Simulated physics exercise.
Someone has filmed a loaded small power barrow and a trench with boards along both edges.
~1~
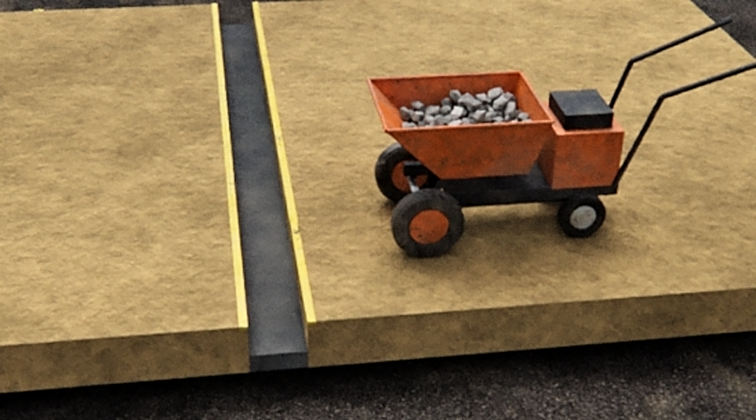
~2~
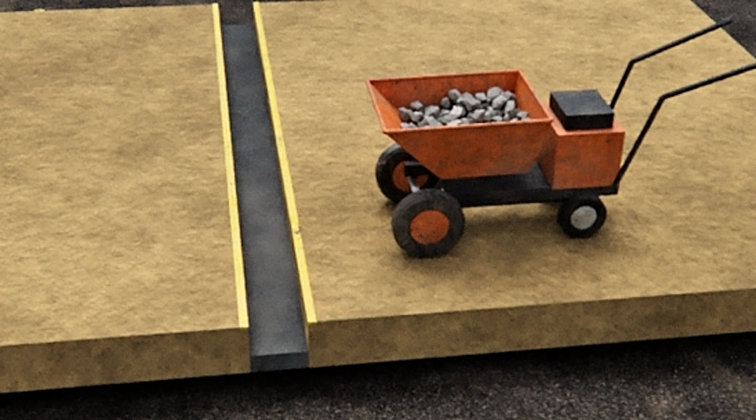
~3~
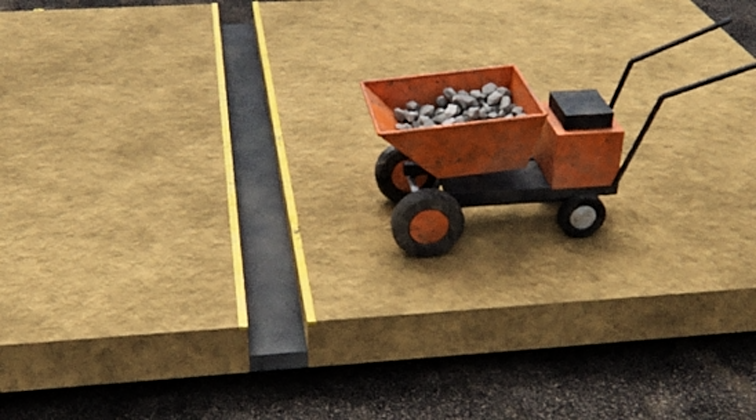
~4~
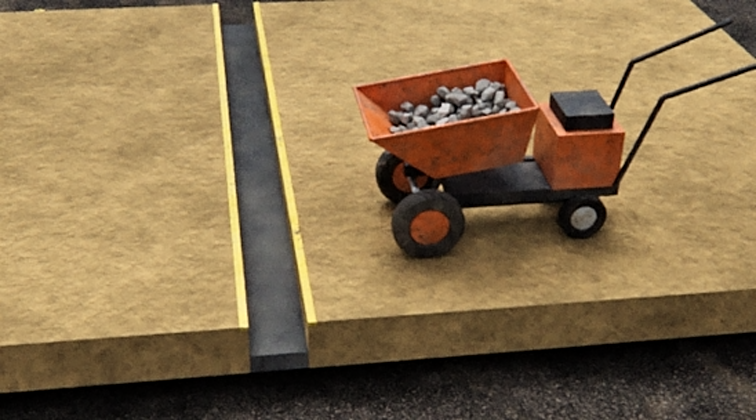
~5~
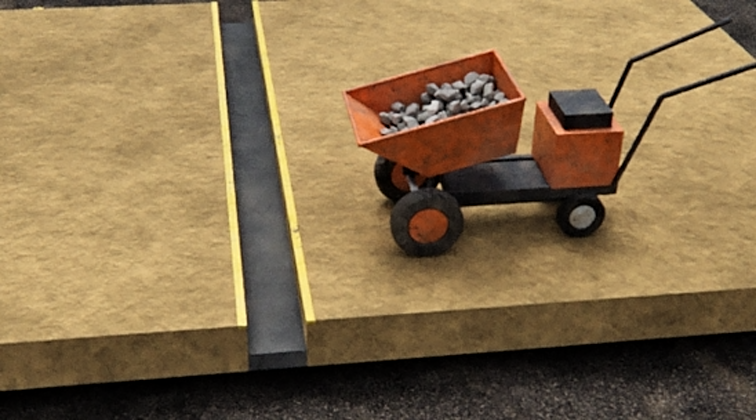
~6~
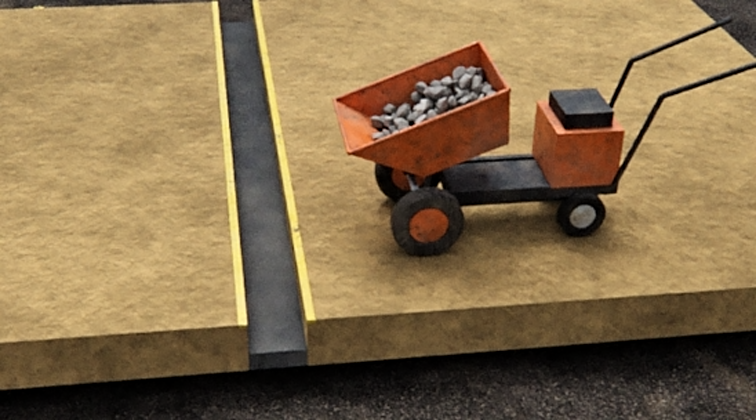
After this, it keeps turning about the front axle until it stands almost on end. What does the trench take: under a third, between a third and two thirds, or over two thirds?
The trench takes more than two thirds.
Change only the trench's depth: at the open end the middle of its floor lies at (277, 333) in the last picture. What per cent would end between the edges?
Some 60 per cent.
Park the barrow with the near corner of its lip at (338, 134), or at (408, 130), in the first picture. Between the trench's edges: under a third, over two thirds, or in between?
At the first place the middle third, at the second the middle third.
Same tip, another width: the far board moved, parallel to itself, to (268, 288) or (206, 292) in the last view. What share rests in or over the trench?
In turn 50 and 90 in a hundred.
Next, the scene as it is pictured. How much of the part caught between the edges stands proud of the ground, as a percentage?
Near 15 %.
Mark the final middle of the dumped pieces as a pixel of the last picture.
Roughly at (268, 249).
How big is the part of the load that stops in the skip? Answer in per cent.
It comes to 10 per cent or so.
Shortly afterwards, skip tipped steeply; the whole lot in the skip.
Next, skip tipped right over; the bulk in the skip; only a few short of the trench; a little in or heaped over the trench; only a few falling.
Some moments later, skip tipped right over; a little in the skip; a little short of the trench; the bulk in or heaped over the trench; only a few beyond it.
In the end, skip tipped right over; a little in the skip; a little short of the trench; the bulk in or heaped over the trench; only a few beyond it.
